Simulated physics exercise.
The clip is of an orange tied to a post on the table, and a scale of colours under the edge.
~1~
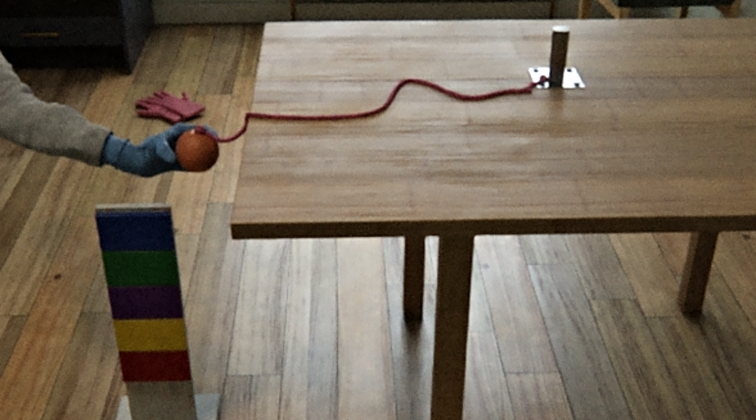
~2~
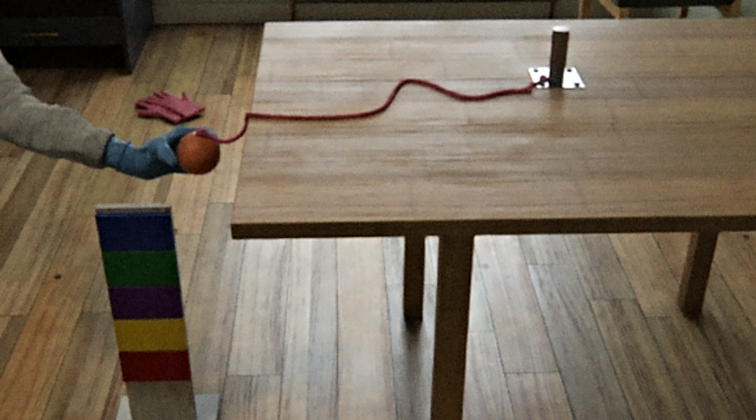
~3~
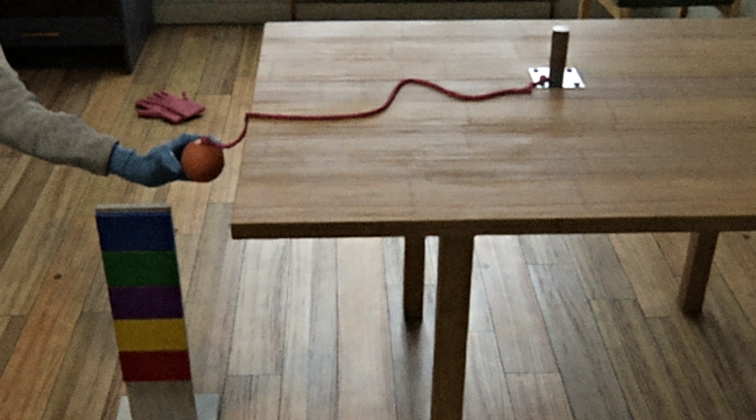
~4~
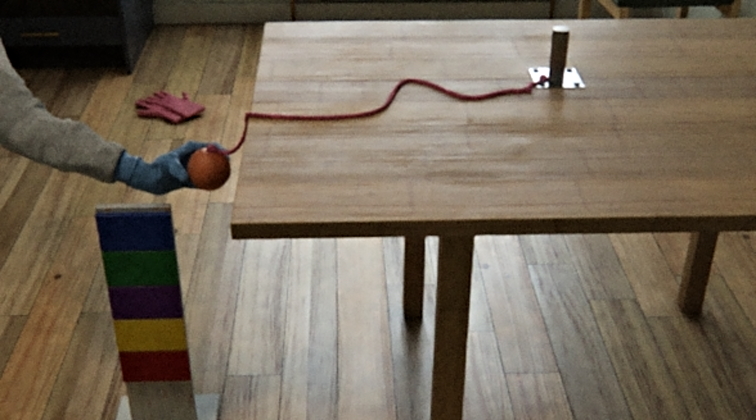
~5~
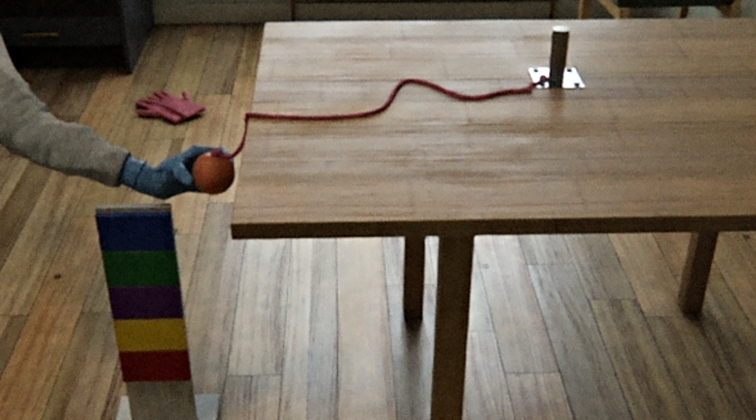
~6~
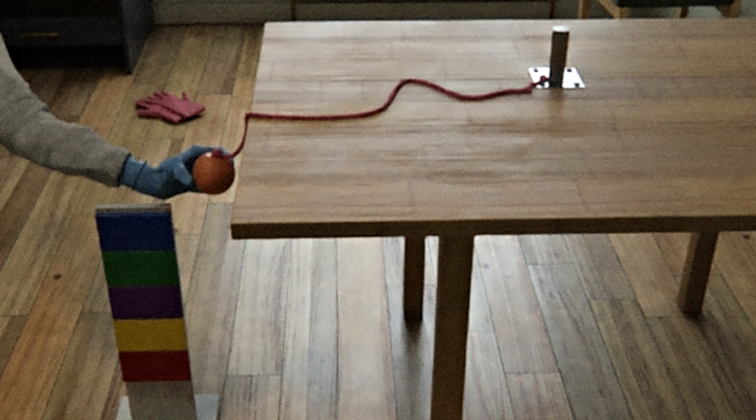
The clip opens on a gloved hand holding an orange beside a wooden table, a red cord running from it across the tabletop to a metal post, with a colour-banded scale standing below. The hand lowers the orange slightly and shifts it a little right, then keeps it nearly still.
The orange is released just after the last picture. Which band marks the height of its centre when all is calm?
Its centre hangs level with the green band.
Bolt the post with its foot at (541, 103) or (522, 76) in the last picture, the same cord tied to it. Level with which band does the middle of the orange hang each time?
One after the other, purple; purple.
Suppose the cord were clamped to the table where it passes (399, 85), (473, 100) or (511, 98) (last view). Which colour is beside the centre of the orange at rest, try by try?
One after the other, blue; green; green.
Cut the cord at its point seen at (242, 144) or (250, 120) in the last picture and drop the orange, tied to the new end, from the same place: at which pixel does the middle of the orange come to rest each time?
The places are (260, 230) and (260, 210).
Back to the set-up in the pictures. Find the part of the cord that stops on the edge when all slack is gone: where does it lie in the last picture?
At (342, 117), roughly.
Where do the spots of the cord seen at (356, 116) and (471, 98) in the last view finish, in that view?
About (259, 102), and the other about (439, 86).
Soon after, orange near (269, 243); level with green.
Then, orange near (267, 259); level with green.
At rest, orange near (255, 262); level with green. Its middle rests at the green band.
